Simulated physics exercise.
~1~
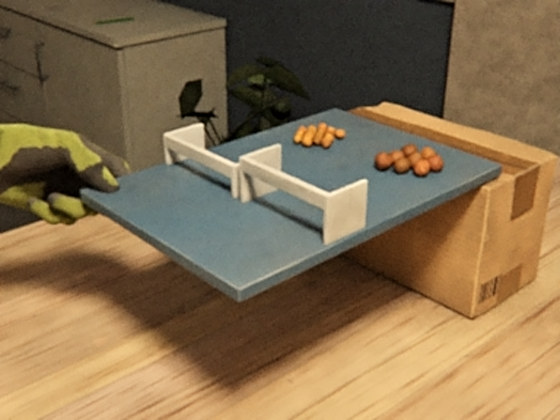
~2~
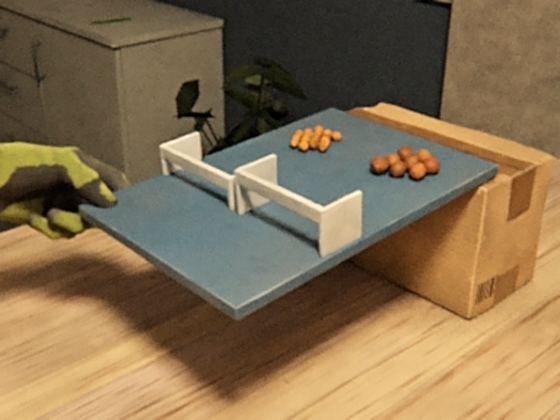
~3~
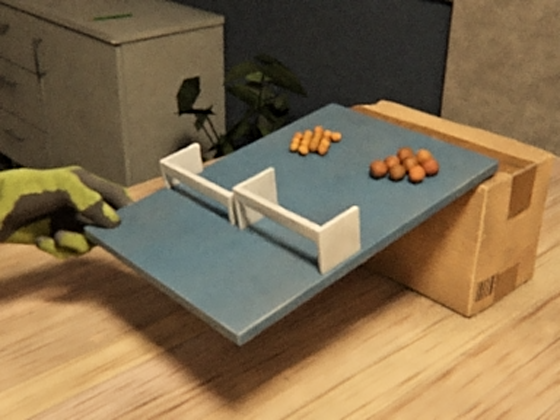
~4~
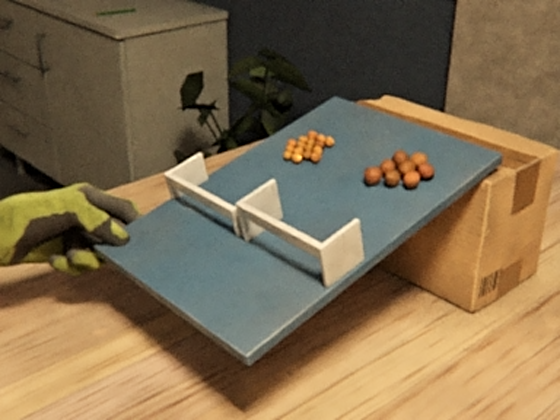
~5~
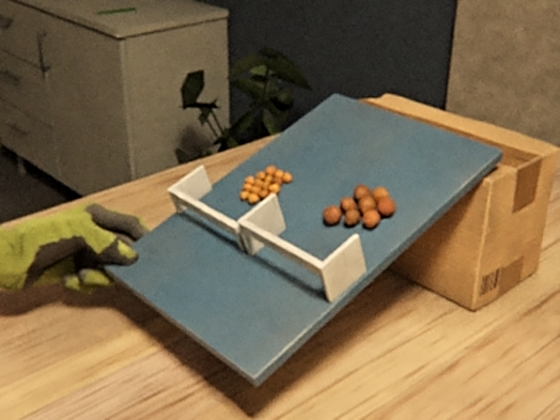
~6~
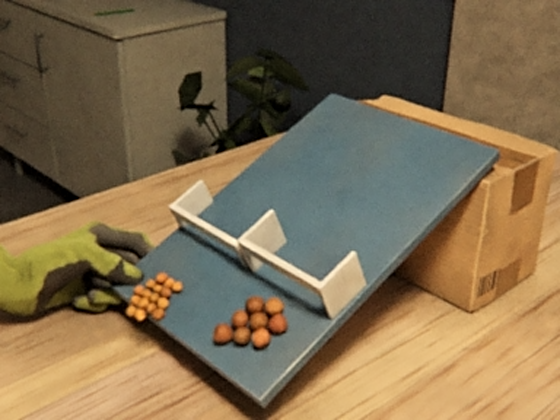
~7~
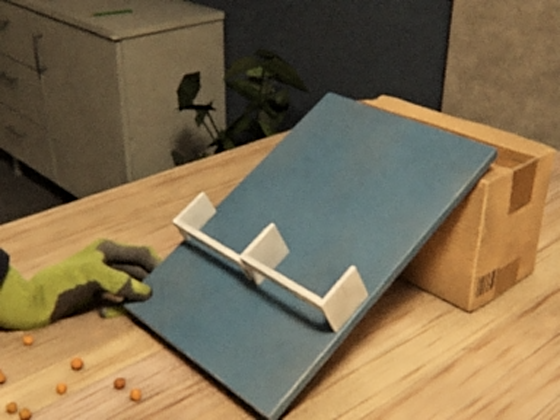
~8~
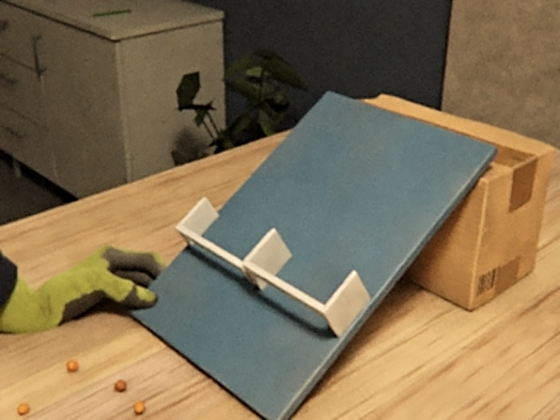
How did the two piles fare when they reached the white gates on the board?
Both piles got through. The small orange pieces and the larger brown ones all slid under their gates, and none were left behind them.
